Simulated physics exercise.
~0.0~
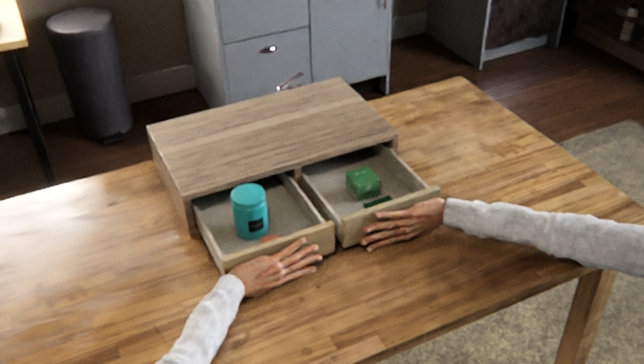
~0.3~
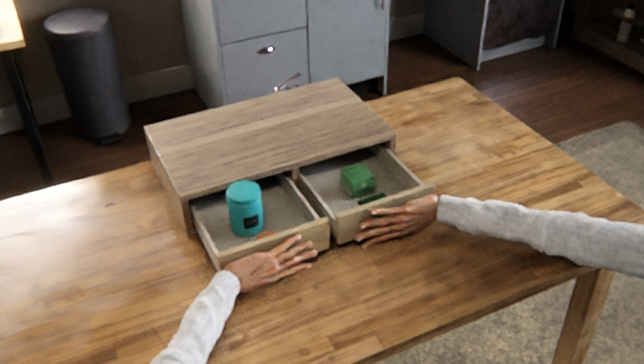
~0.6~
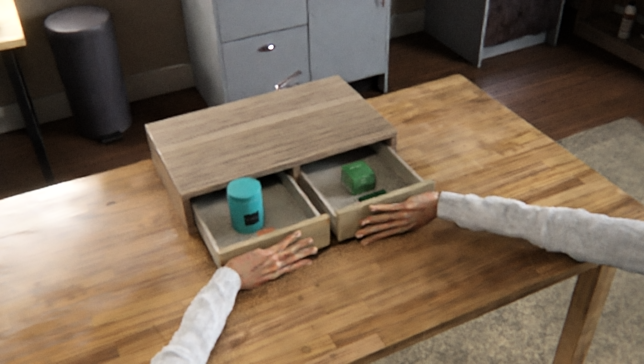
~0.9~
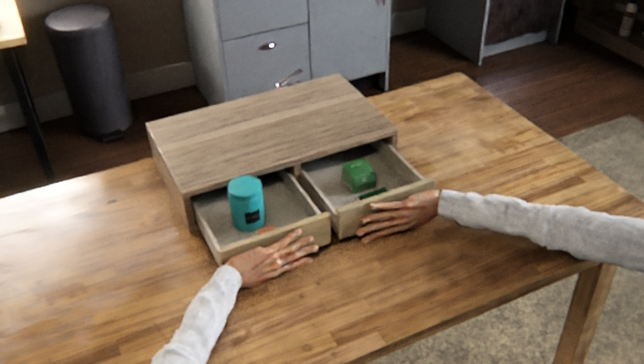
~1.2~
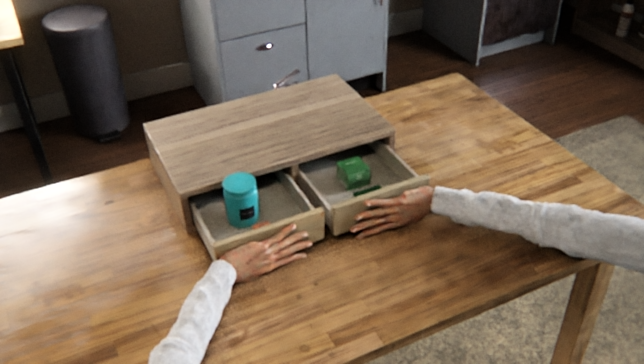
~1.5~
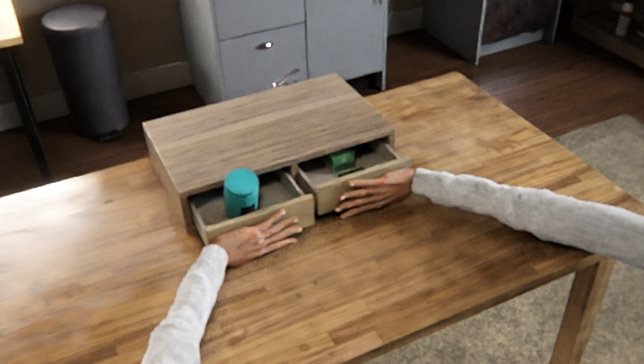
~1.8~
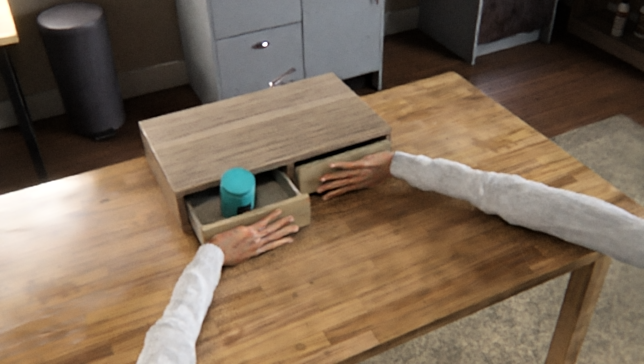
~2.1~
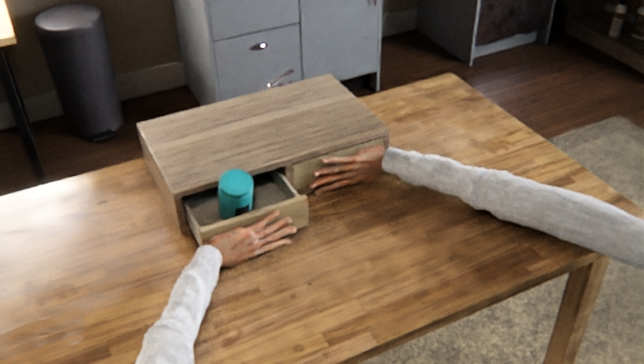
At the start, a low wooden chest sits on a wooden table with both drawers open, a teal container and a bit of something orange in the left one and a green box in the right. Two hands in pale grey sleeves rest against the drawer fronts, and for a while little changes. Then the hands push both drawers inward. The left drawer slides in a little and stops, while the right one keeps going, hiding the green box. At the end, the right drawer is shut flush and the left stays ajar, the teal container still showing.
